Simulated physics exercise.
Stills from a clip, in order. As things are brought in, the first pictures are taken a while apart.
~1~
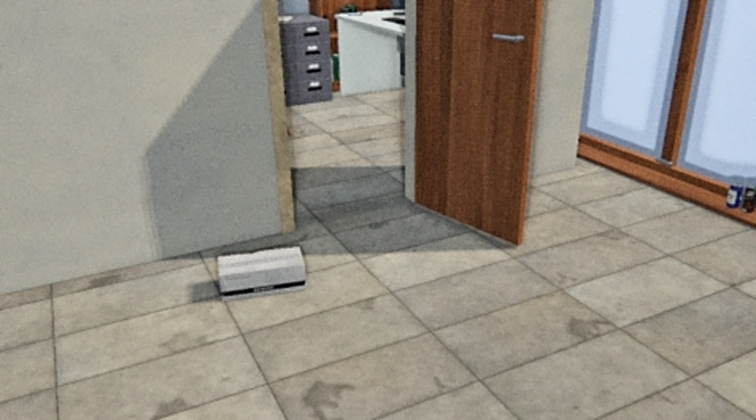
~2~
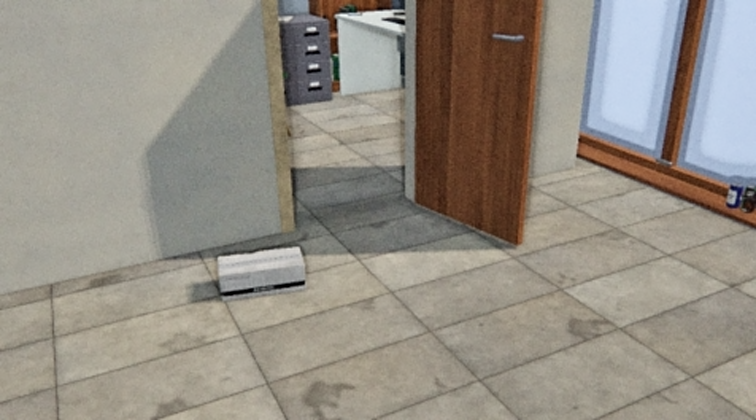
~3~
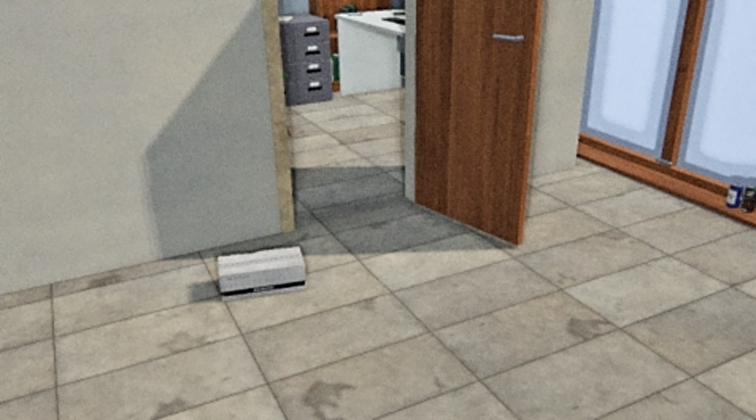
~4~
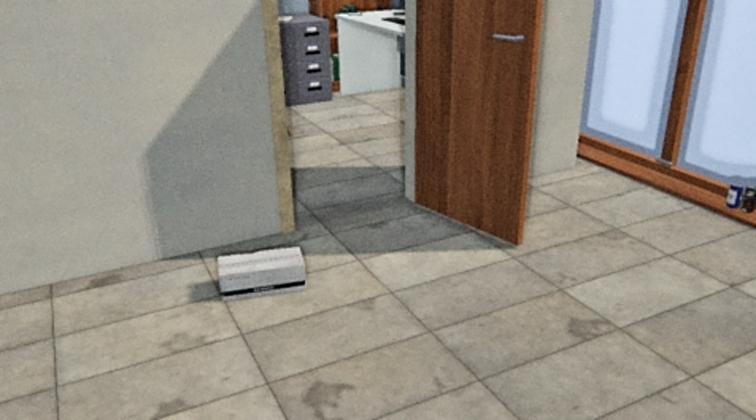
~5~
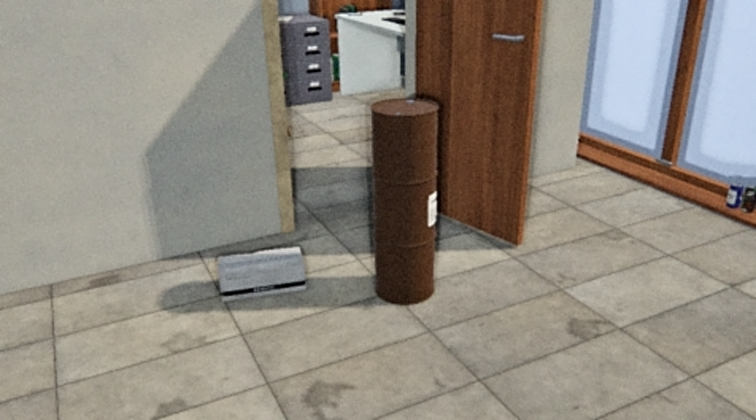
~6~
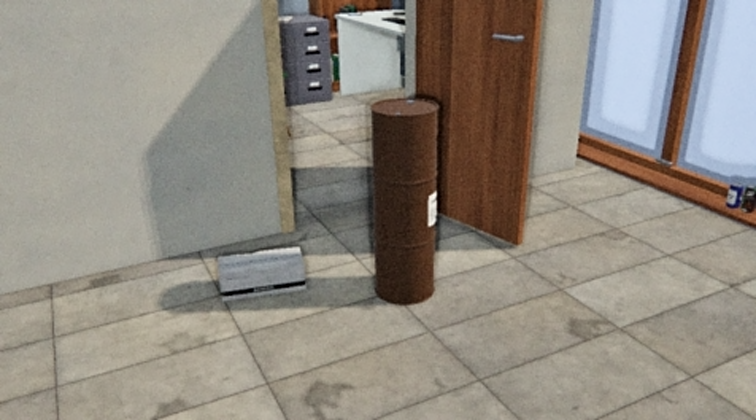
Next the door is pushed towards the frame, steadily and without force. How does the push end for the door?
The door closes completely.
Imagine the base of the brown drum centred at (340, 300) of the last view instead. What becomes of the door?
Next, the door completes its arc.
Then, 1.10 s past the last view, door 69° open.
Then, 1.80 s past the last view, door 36° open.
Finally, door 0° open; both still in place. Final places as the last picture's camera would see them, brown drum near (404, 203).
